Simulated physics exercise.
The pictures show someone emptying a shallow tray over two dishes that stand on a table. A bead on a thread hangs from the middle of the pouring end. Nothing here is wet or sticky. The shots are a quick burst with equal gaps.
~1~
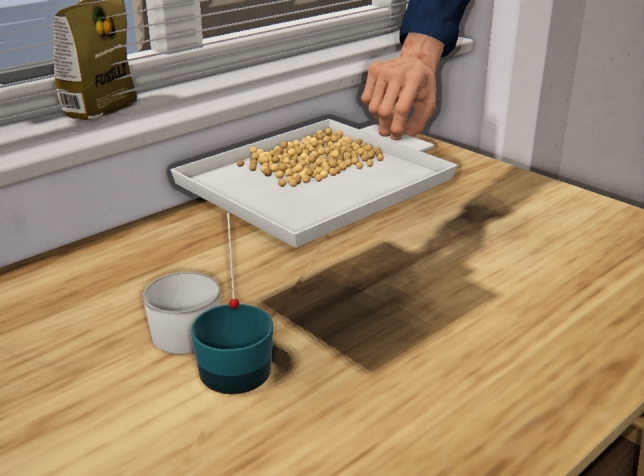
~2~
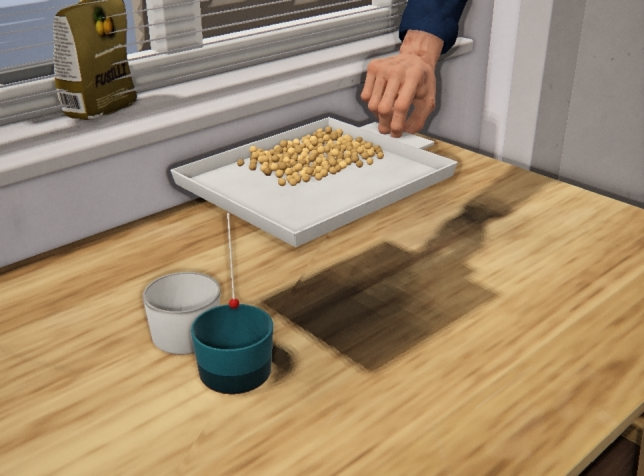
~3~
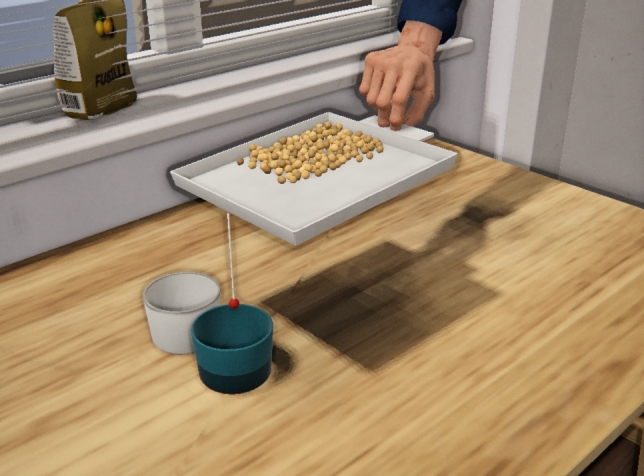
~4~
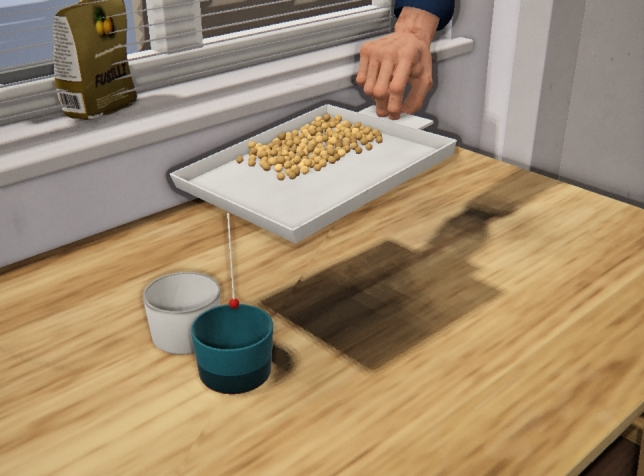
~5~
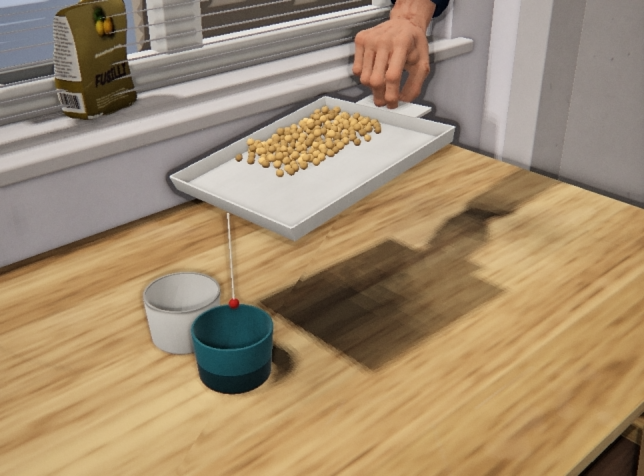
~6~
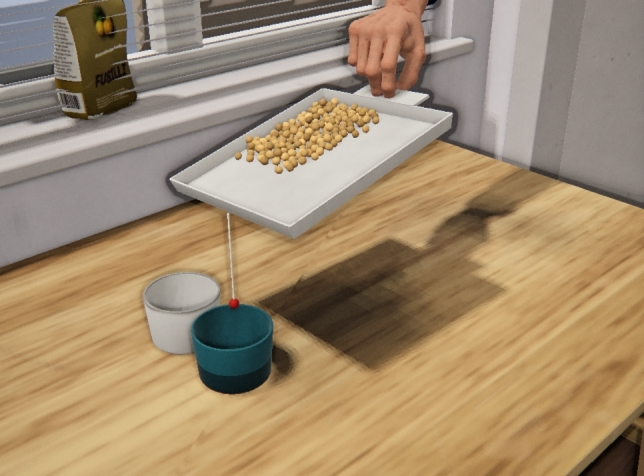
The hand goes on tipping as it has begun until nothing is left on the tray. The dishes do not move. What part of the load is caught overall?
The two hold more than half of the load.
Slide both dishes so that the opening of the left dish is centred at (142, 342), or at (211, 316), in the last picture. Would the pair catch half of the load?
At the first place below a half, at the second not half.
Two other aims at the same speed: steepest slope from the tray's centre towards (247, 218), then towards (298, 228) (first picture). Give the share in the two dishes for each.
About 20 and 10 per cent.
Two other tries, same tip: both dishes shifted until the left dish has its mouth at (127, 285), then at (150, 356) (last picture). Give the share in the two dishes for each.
In turn 50 and 0 in a hundred.
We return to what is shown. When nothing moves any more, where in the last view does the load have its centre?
Close to (178, 330).
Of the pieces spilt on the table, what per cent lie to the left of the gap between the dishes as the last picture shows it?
Some 100 per cent.
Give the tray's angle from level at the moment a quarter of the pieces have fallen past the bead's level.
Roughly 110°.
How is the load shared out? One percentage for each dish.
Left dish near 70 in a hundred; right dish near 0.
Soon after the last picture, tray tipped steeply; nearly all on the tray; a stray few in the left dish; a stray few outside both; a stray few in the air.
A little later, tray tipped past a quarter turn; nearly all on the tray; a small part in the left dish; a stray few outside both; a stray few in the air.
Later still, tray tipped past a quarter turn; a small part in the right dish; about two thirds in the left dish; about a quarter outside both.
At rest, tray tipped past a quarter turn; a small part in the right dish; about two thirds in the left dish; about a quarter outside both.
